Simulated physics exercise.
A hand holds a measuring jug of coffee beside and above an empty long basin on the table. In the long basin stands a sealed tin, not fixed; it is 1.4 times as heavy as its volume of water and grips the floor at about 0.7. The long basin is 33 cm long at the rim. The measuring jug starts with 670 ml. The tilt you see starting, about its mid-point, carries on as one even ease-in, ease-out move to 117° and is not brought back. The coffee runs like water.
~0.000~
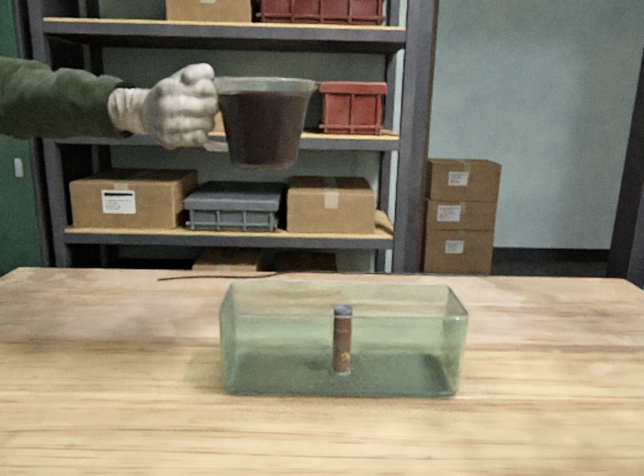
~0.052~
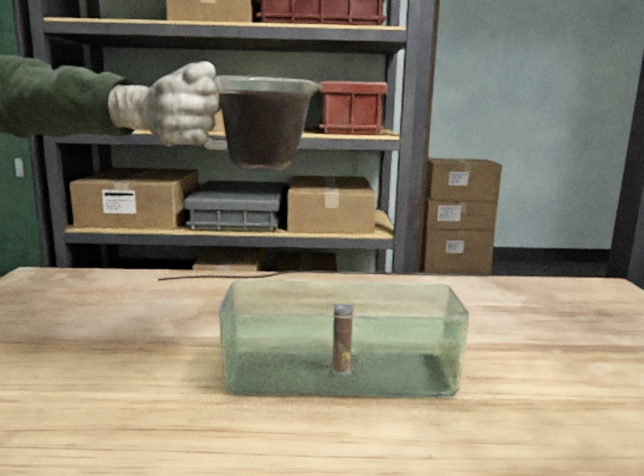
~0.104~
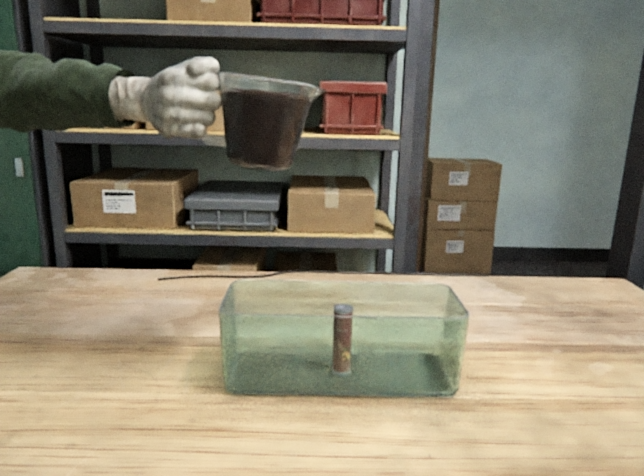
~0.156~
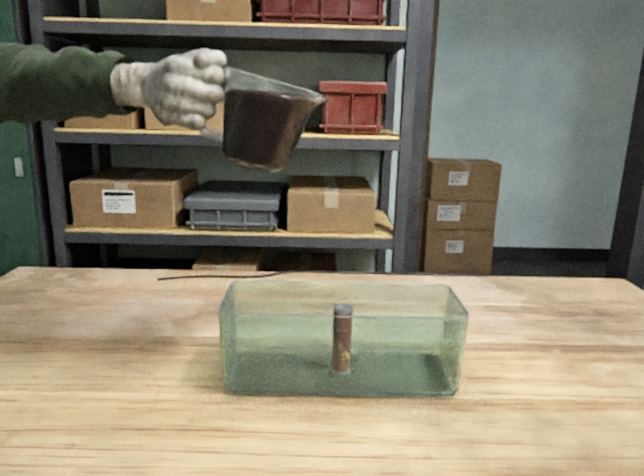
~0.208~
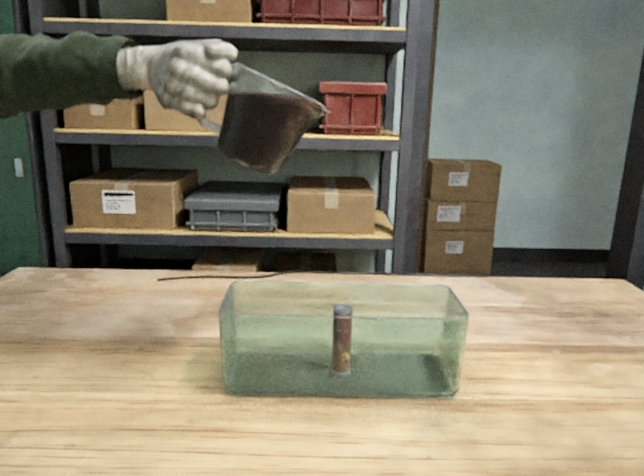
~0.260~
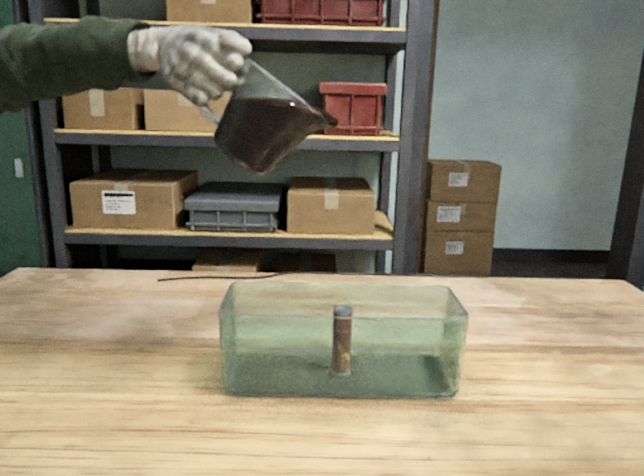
On a wooden table in a storeroom, a gloved hand held a jug of dark liquid above a long glass basin with a small tin inside, then tilted it rightward until liquid reached the lip.
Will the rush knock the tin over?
It keeps standing.
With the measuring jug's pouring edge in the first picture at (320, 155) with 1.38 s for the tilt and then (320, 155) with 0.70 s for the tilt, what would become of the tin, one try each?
First it remains upright; then it falls.
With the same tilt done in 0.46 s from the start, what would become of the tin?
Then it falls.
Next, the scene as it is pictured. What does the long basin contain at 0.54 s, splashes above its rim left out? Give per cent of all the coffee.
Some 18 per cent.
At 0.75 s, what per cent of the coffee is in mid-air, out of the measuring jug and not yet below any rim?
About 18 per cent.
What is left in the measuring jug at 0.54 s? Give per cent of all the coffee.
Some 34 per cent.
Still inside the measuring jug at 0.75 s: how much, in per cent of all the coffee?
Near 1 in a hundred.
By 0.54 s the tilt is 103° and 33 per cent is still to pour; the tin stands where it began.
By 0.75 s the tilt is 117° and 1 per cent is still to pour; the tin stands where it began.
By 0.96 s the tilt is 117° and 0 per cent is still to pour; the tin stands where it began.
By 1.20 s the tilt is 117° and 0 per cent is still to pour; the tin stands where it began.
At rest the tin stands where it began.
